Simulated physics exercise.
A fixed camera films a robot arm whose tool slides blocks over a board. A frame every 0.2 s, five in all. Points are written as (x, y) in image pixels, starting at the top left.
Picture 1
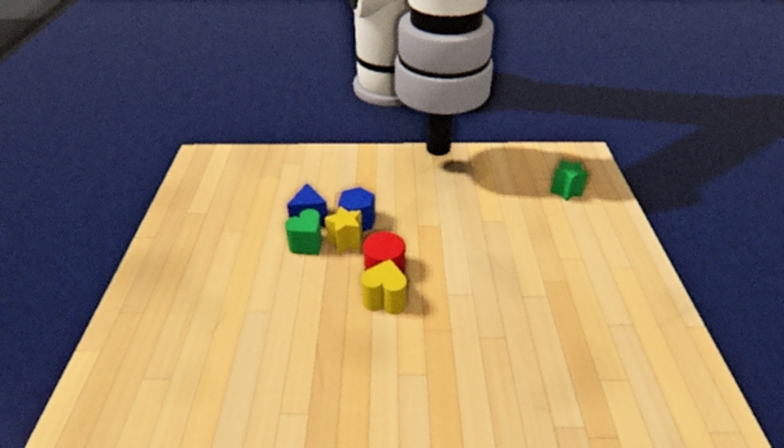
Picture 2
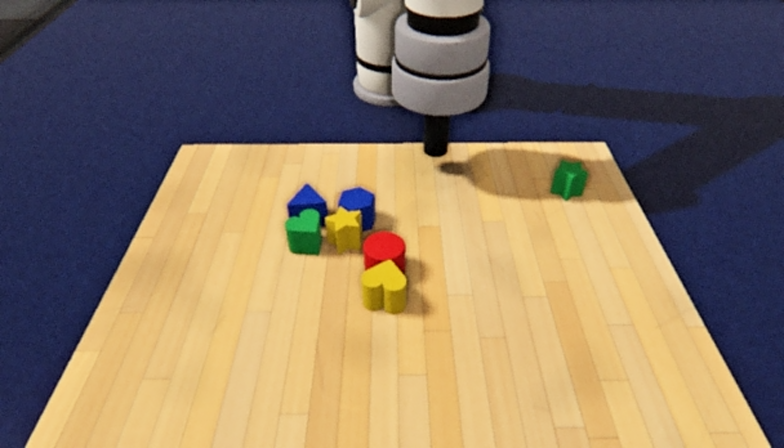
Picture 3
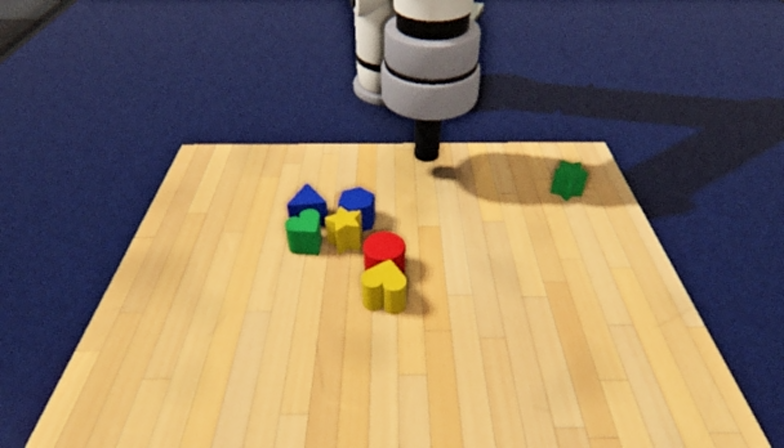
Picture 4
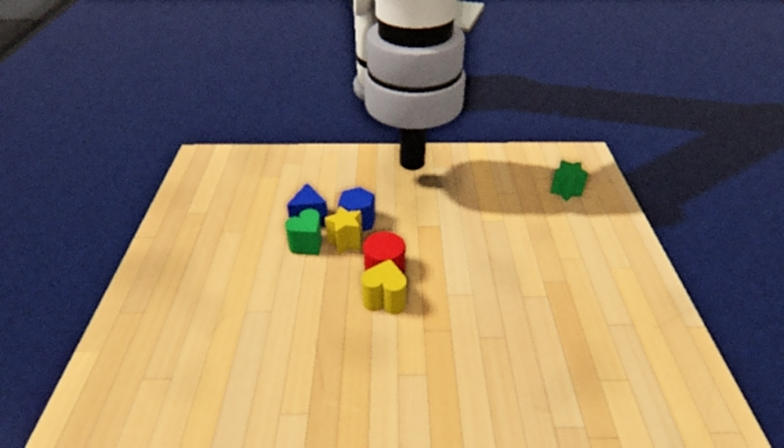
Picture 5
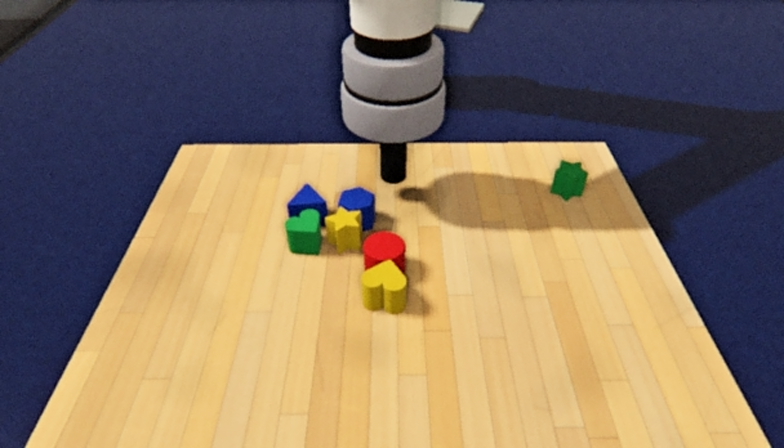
A robot arm moves slightly left and nearer above a wooden board while colored blocks stay still.
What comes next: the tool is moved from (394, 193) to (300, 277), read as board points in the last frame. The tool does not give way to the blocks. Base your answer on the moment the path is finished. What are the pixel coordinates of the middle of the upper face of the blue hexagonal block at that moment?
At roughly (271, 274).
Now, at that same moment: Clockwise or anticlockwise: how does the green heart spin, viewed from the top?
The twist is clockwise.
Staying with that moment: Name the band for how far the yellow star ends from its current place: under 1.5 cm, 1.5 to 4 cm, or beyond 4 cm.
The displacement of the yellow star is above 4 cm.
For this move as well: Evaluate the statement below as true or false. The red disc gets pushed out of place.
My answer: False.
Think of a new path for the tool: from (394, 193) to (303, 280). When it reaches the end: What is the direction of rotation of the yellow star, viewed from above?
Seen from above, its turn is counter-clockwise.
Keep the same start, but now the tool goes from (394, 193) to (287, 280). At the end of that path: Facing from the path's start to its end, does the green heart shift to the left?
No, that is not what happens.
What follows on the original path. One third of the way, tool at (364, 201); yellow star at (335, 229), turned 15° anticlockwise; blue hexagonal block at (342, 209).
Two thirds of the way, tool at (332, 229); green heart at (282, 227), turned 20° clockwise; yellow star at (309, 263), turned 30° anticlockwise; blue hexagonal block at (309, 239).
At the end, tool at (298, 260); green heart at (280, 227), turned 25° clockwise; blue triangular block not moved; yellow star at (295, 292), turned 65° anticlockwise; blue hexagonal block at (271, 274); red disc not moved.
